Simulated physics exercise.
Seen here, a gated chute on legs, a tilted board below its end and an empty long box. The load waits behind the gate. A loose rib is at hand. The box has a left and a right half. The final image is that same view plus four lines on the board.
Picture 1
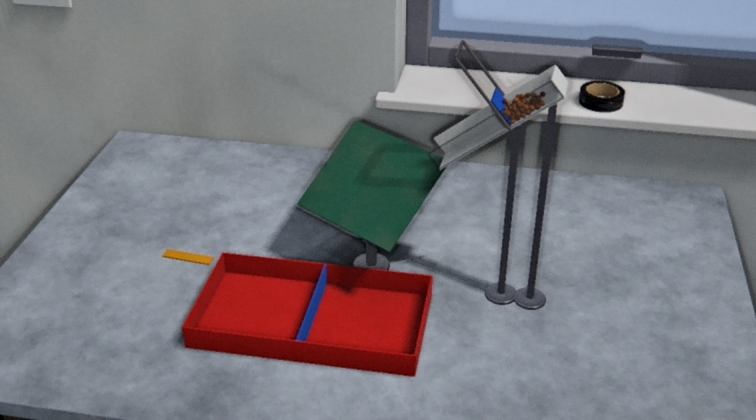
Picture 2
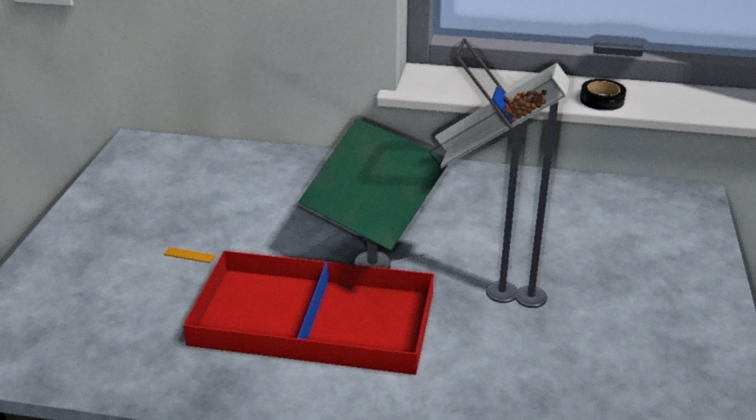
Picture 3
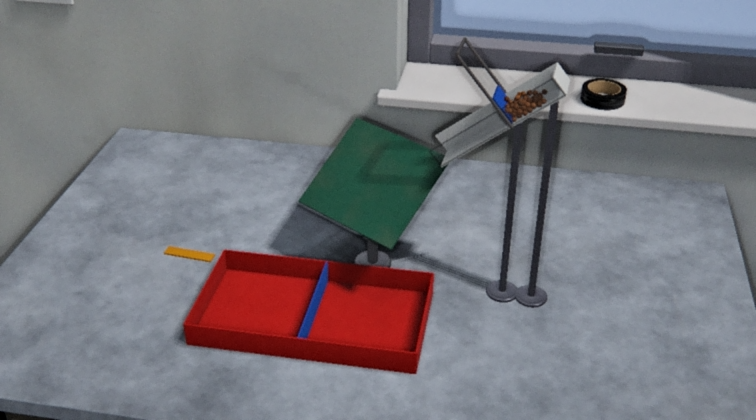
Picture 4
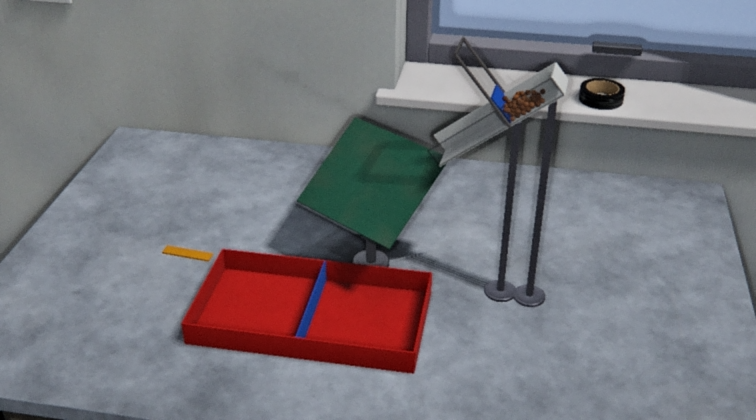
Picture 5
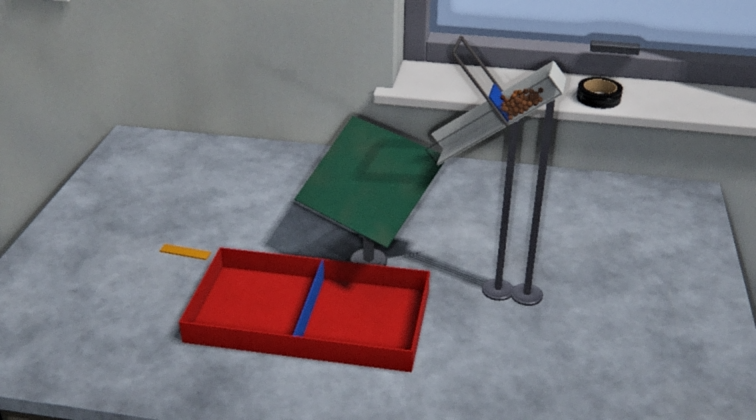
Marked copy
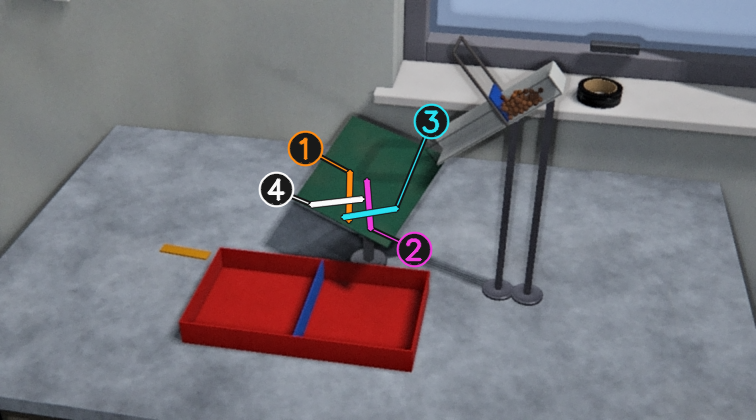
A grey mottled table fills most of the view, seen from above at an angle, against a pale wall and a window. On it sit a red box with a blue divider, a yellow strip at left, a tilted green board, and a grey chute on dark legs holding brown balls behind a blue gate, with black tape on the sill. Nothing on the table moves; only the camera drifts very slightly.
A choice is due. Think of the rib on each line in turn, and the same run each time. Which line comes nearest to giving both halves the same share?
The answer is line 4.
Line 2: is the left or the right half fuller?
Right.
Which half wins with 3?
The left half.
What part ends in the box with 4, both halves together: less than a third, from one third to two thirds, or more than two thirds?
More than two thirds.
On the marked copy, line 1 from (349, 172) to (348, 220); line 2 from (366, 180) to (370, 228); line 3 from (396, 208) to (344, 217); line 4 from (361, 199) to (311, 204).
With 1, of what is caught, a small share in the left half, all but a few in the right.
With 2, of what is caught, none at all in the left half, the whole lot in the right.
With 3, of what is caught, all but a few in the left half, only a few in the right.
With 4, of what is caught, close to two thirds in the left half, close to a third in the right.
